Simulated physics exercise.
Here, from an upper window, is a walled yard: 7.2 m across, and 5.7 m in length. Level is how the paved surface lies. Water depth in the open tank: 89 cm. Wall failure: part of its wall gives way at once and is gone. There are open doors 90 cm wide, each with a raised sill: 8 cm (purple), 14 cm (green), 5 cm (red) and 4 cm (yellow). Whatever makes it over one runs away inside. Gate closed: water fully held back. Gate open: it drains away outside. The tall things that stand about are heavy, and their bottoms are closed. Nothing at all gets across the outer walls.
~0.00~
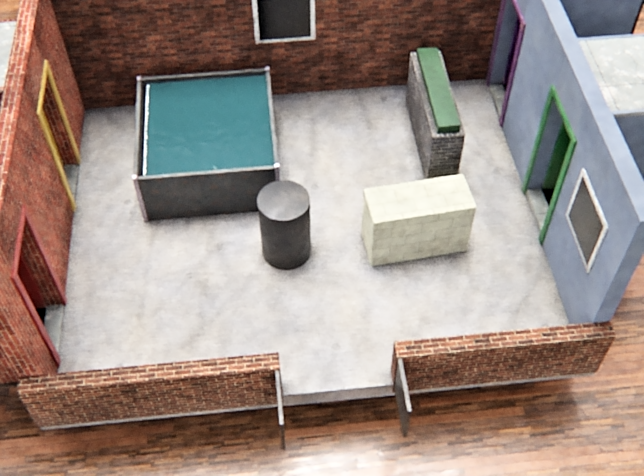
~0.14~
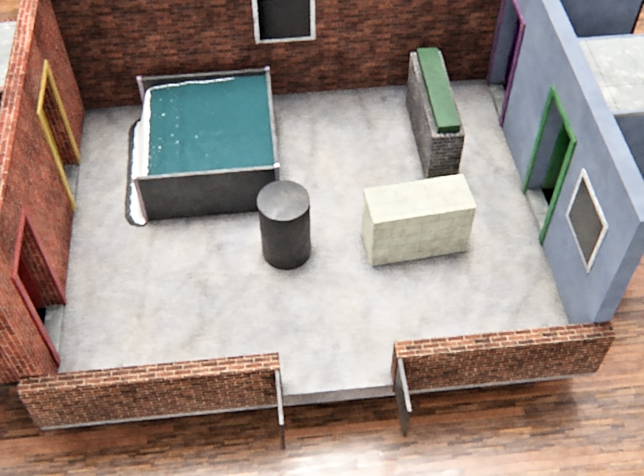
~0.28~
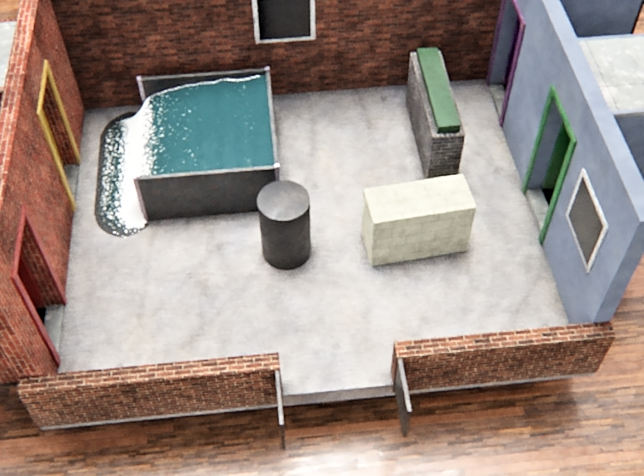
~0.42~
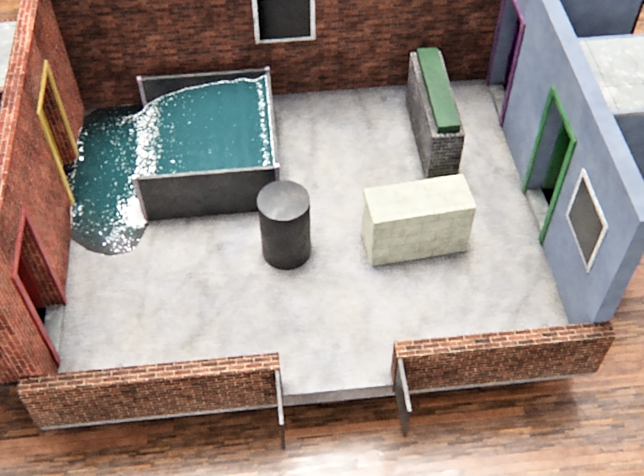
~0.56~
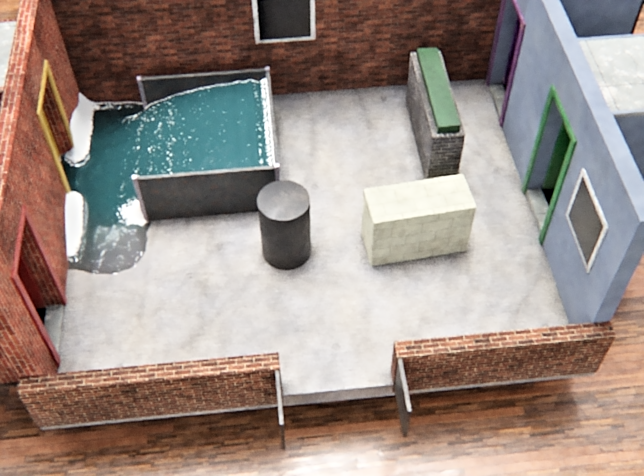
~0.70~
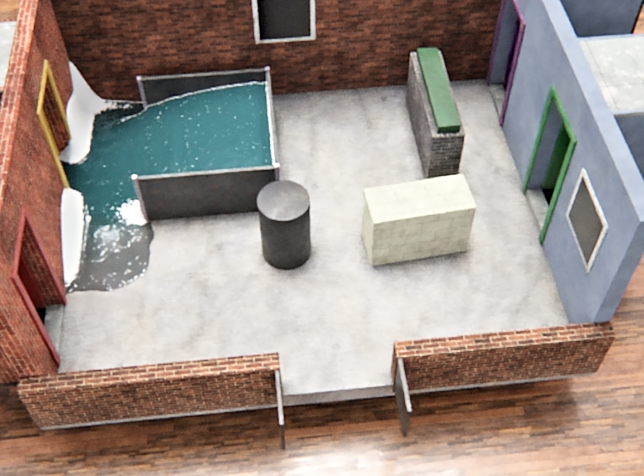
Teal water fills an open, dark-walled tank at the back left of a brick-walled yard with a pale floor, seen from high above by a still camera. A dark cylinder stands near the centre, with a cream block and a green-topped brick block to the right. The tank's left side vanishes, and water pours out foaming, strikes the left wall around the yellow doorway and spreads forward.
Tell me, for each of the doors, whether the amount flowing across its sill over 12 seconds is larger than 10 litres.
Purple door: Surplus. Green door: Short. Red door: Surplus. Yellow door: Surplus.
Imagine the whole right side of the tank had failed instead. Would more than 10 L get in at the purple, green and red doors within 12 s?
Note: Purple beyond the mark, green beyond the mark, red beyond the mark.
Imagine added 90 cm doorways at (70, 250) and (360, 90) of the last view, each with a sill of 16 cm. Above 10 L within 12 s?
Check, in order - fail / pass.
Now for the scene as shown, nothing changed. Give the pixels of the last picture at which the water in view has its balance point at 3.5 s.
It lies at roughly (186, 205) in pixels.
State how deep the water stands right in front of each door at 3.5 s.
Purple 13 cm, green 0 cm, red 8 cm, yellow 21 cm.
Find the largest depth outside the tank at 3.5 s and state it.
Max depth: About 28 centimetres.
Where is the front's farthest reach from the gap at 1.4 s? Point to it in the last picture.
About pixel (55, 401).
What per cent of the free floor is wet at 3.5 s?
Wet share: Near 55 percent.
After 1.4 s water covers 20 % of the floor and is deepest (68 cm) near (85, 113); purple door not reached, green door not reached, red door 8 cm at the sill, 0 L in, yellow door 54 cm at the sill, 499 L in.
After 2.2 s water covers 30 % of the floor and is deepest (45 cm) near (84, 120); purple door not reached, green door not reached, red door 8 cm at the sill, 3 L in, yellow door 39 cm at the sill, 882 L in.
After 3.5 s water covers 55 % of the floor and is deepest (28 cm) near (478, 83); purple door 13 cm at the sill, 11 L in, green door not reached, red door 8 cm at the sill, 9 L in, yellow door 21 cm at the sill, 1142 L in.
After 7.0 s water covers 90 % of the floor and is deepest (18 cm) near (85, 113); purple door 5 cm at the sill, 38 L in, green door 8 cm at the sill, 0 L in, red door 9 cm at the sill, 48 L in, yellow door 14 cm at the sill, 1318 L in.
After 12.0 s water covers 100 % of the floor and is deepest (12 cm) near (492, 125); purple door 12 cm at the sill, 43 L in, green door 6 cm at the sill, 0 L in, red door 6 cm at the sill, 75 L in, yellow door 7 cm at the sill, 1415 L in.
